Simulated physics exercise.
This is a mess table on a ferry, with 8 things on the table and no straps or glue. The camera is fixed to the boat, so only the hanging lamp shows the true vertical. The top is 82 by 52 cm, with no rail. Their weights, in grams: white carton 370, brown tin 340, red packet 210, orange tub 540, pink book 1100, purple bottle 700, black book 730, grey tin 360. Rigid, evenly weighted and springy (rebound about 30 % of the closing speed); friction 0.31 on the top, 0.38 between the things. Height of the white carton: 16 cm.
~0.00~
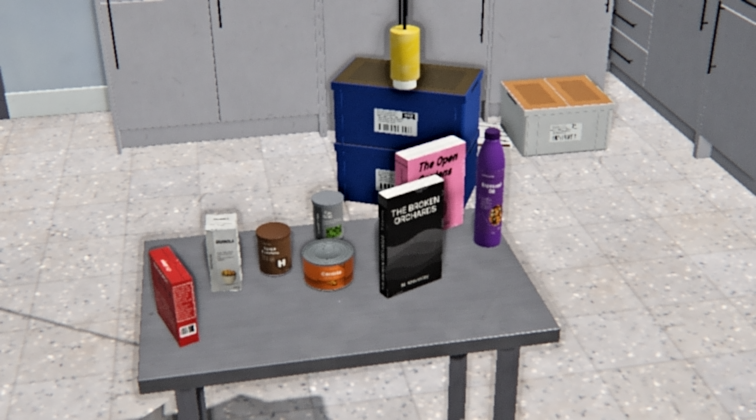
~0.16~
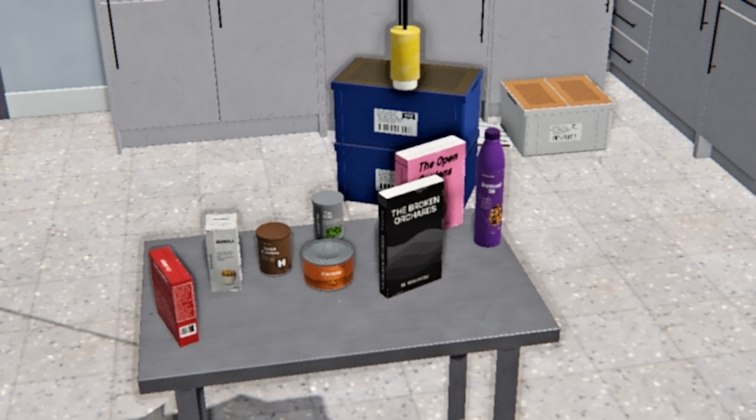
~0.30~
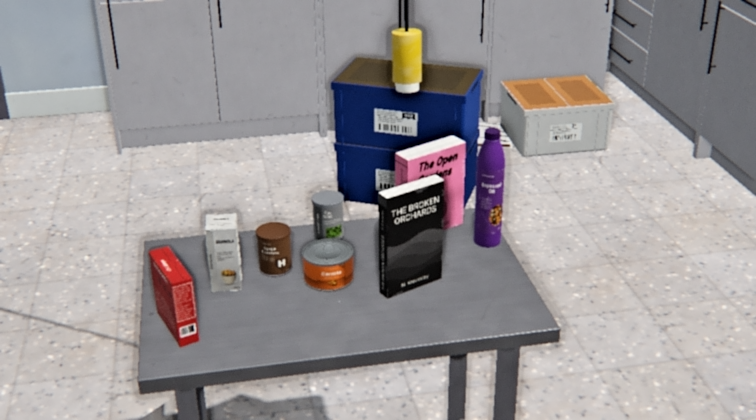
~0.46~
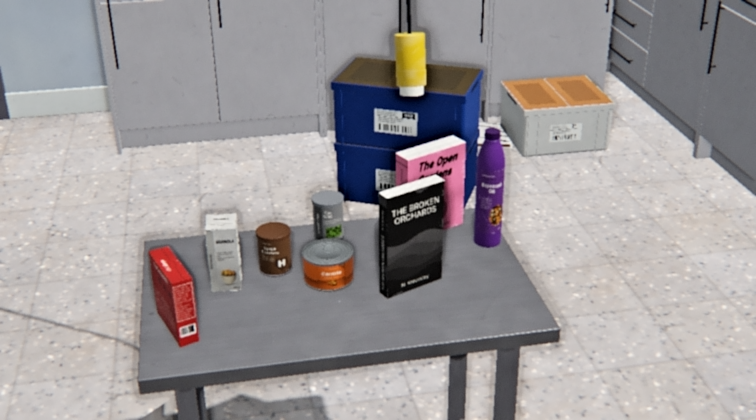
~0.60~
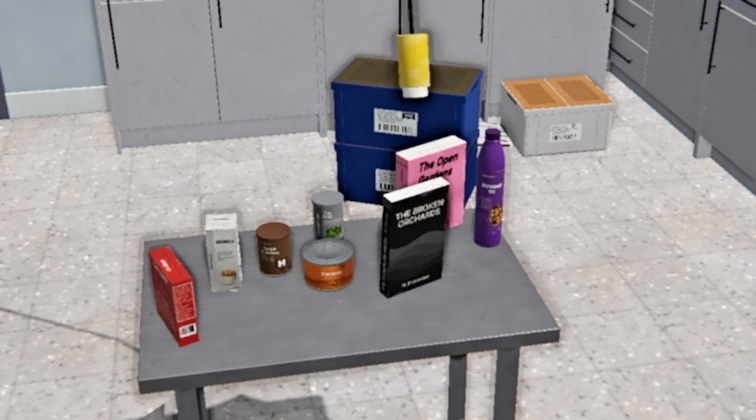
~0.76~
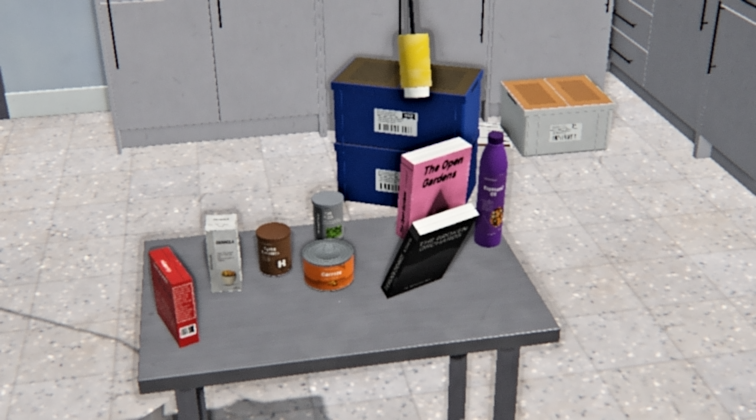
On a ferry's mess table, cartons, tins, books and a bottle stayed in place while the yellow lamp hanging behind swung slightly right, and then the black book at the front tilted toward the viewer.
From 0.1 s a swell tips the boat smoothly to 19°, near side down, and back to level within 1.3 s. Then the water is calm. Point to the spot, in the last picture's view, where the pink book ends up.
Look near (462, 265).
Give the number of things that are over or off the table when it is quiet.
That comes to 3.
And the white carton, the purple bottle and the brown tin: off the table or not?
The white carton is still on the table; the purple bottle finishes off the table; the brown tin is still on the table.
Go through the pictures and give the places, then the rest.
The first frame shows boat level; pink book (430, 189); white carton (224, 253).
The second frame shows boat level; red packet (174, 296); orange tub (328, 265).
The third frame shows boat heeled 4°, near side down; purple bottle (490, 188); black book (411, 237).
The fourth frame shows boat heeled 11°, near side down; grey tin (328, 217); white carton (224, 253).
The fifth frame shows boat heeled 17°, near side down; black book (413, 239) 4° off its base; brown tin (274, 249).
The sixth frame shows boat heeled 19°, near side down; pink book (433, 191) 6° off its base; orange tub (328, 265).
After 1.06 s, boat heeled 10°, near side down; black book now off the table; pink book 72° off its base near (462, 226); purple bottle on its side.
After 1.46 s, boat level; pink book on its side near (462, 265); purple bottle on its side.
In the end (2.2 s), off the table, purple bottle and black book; toppled on the table, pink book; the other 5 under 5 cm from the start. At the end, from the last picture's camera, pink book near (462, 265).
